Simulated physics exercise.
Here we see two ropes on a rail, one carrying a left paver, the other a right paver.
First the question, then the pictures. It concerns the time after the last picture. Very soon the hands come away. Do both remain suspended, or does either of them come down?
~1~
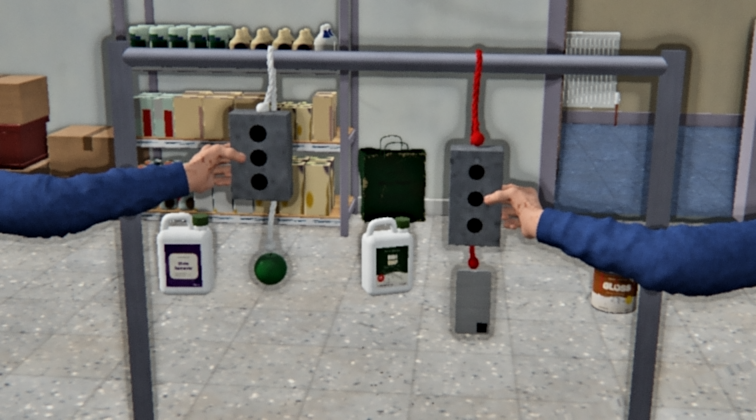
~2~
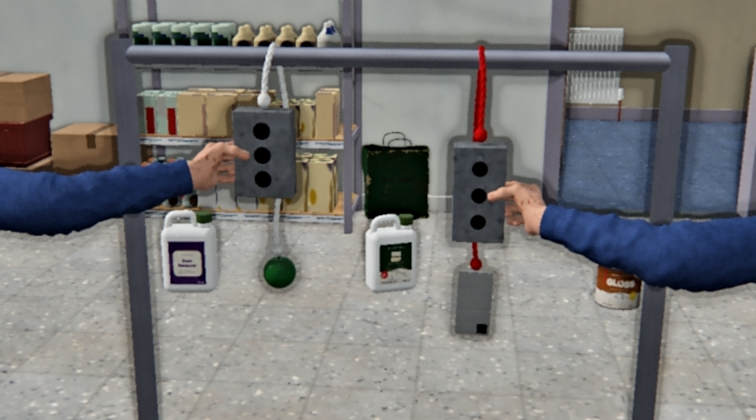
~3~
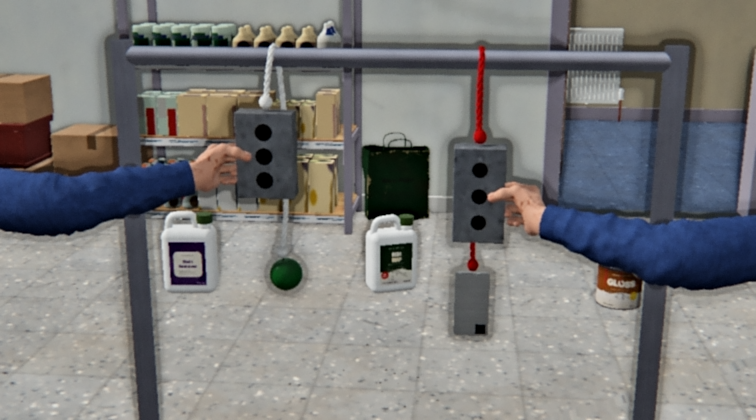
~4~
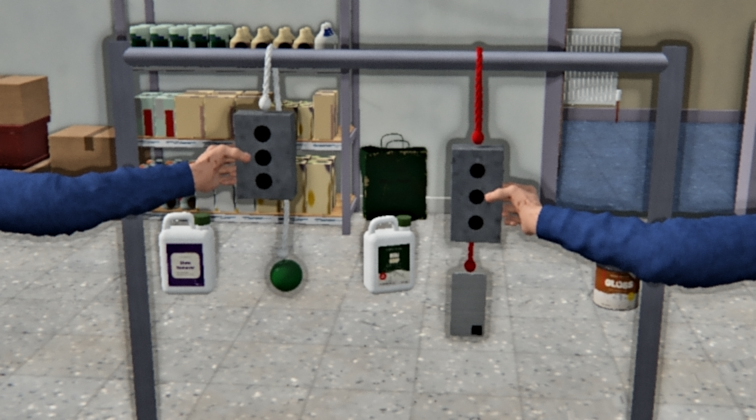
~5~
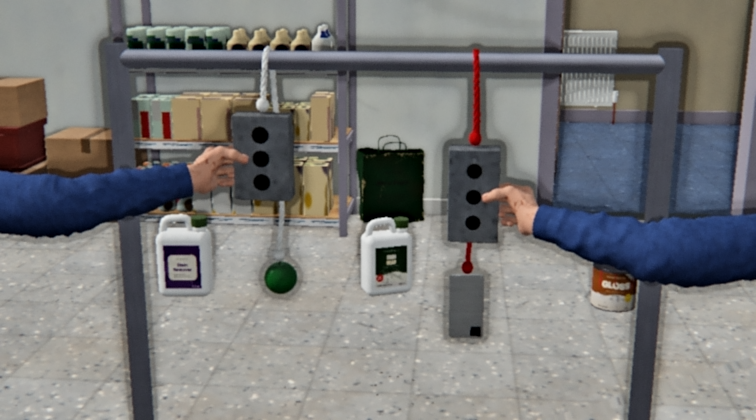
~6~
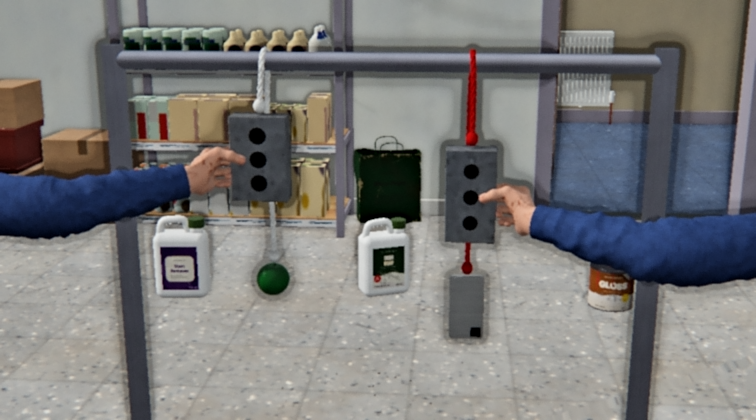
After release, the left paver comes down, the right paver comes down.
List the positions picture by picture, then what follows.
The first picture shows left paver (262, 155); right paver (475, 195); left apple (270, 269); right phone (473, 303).
The second picture shows left paver (265, 153); right paver (479, 192).
The third picture shows left paver (267, 154); right paver (479, 193).
The fourth picture shows left paver (266, 155); right paver (476, 193).
The fifth picture shows left paver (264, 156); right paver (473, 194).
The sixth picture shows left paver (261, 157); right paver (471, 194); left rope only laid over the rail; right rope only laid over the rail.
Then, 0.54 s on from there, left paver on the floor; right paver dropping near (464, 397).
Then, 0.90 s on from there, left paver on the floor; right paver on the floor.
In the end, left paver on the floor; right paver on the floor. The left paver pulls its rope through and the right paver runs down to the floor.
